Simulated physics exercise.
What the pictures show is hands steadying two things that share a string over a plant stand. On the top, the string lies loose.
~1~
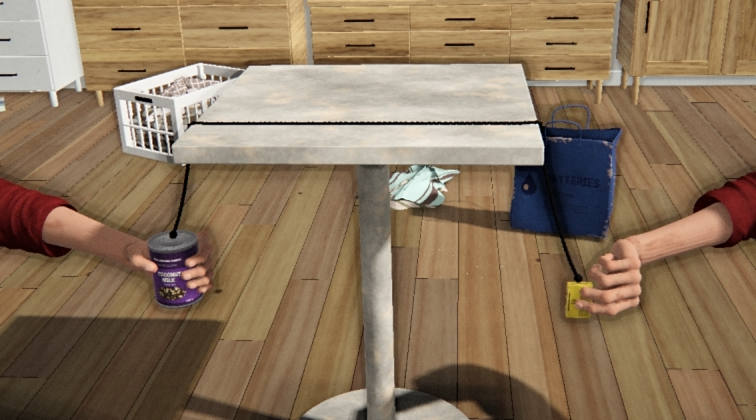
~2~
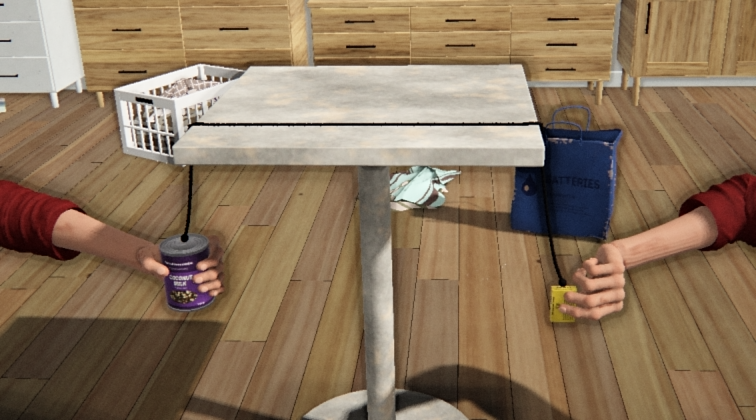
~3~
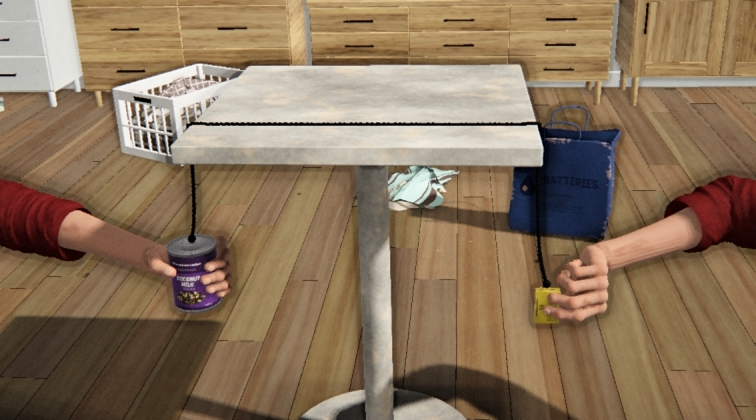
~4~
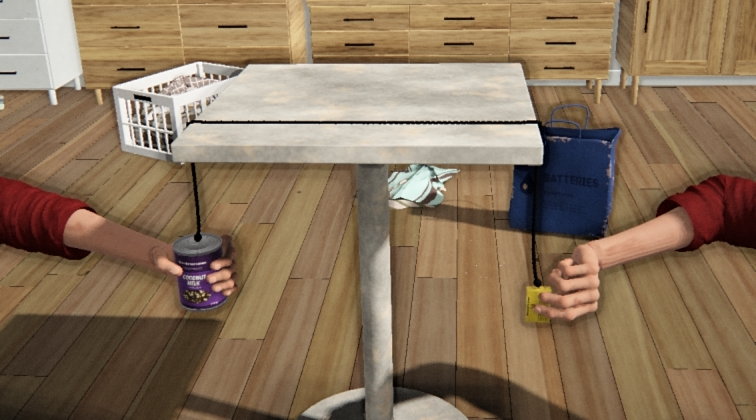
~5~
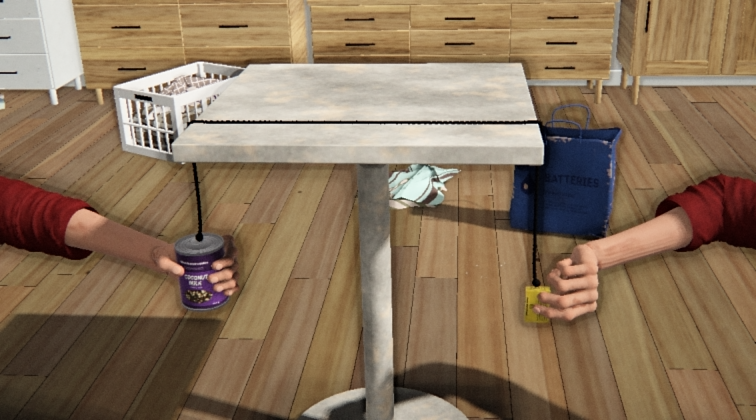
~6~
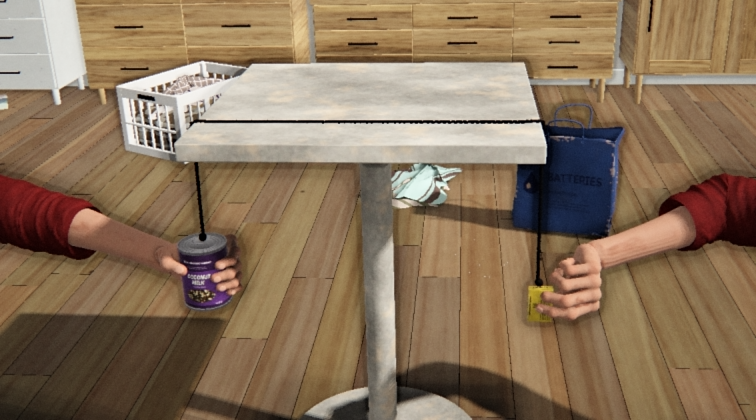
Two hands holding a purple tin and a small yellow box on a string draped over a table, easing both slightly inward.
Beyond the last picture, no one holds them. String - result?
Expect it to fall away to the left once freed.
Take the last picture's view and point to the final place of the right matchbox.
It settles close to (276, 392).
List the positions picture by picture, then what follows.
The first picture shows left tin (176, 269); right matchbox (579, 300); string over the top (389, 124).
The second picture shows left tin (188, 273); right matchbox (563, 304).
The third picture shows left tin (195, 273); right matchbox (547, 306).
The fourth picture shows left tin (201, 272); right matchbox (538, 305).
The fifth picture shows left tin (203, 272); right matchbox (537, 305).
The sixth picture shows left tin (206, 271); right matchbox (540, 304); string over the top (392, 122).
Then, 0.56 s on from there, left tin down on the floor; right matchbox higher.
Then, 0.94 s on from there, left tin down on the floor; right matchbox lower.
In the end, left tin down on the floor; right matchbox down on the floor near (276, 392). The string drops leftwards.
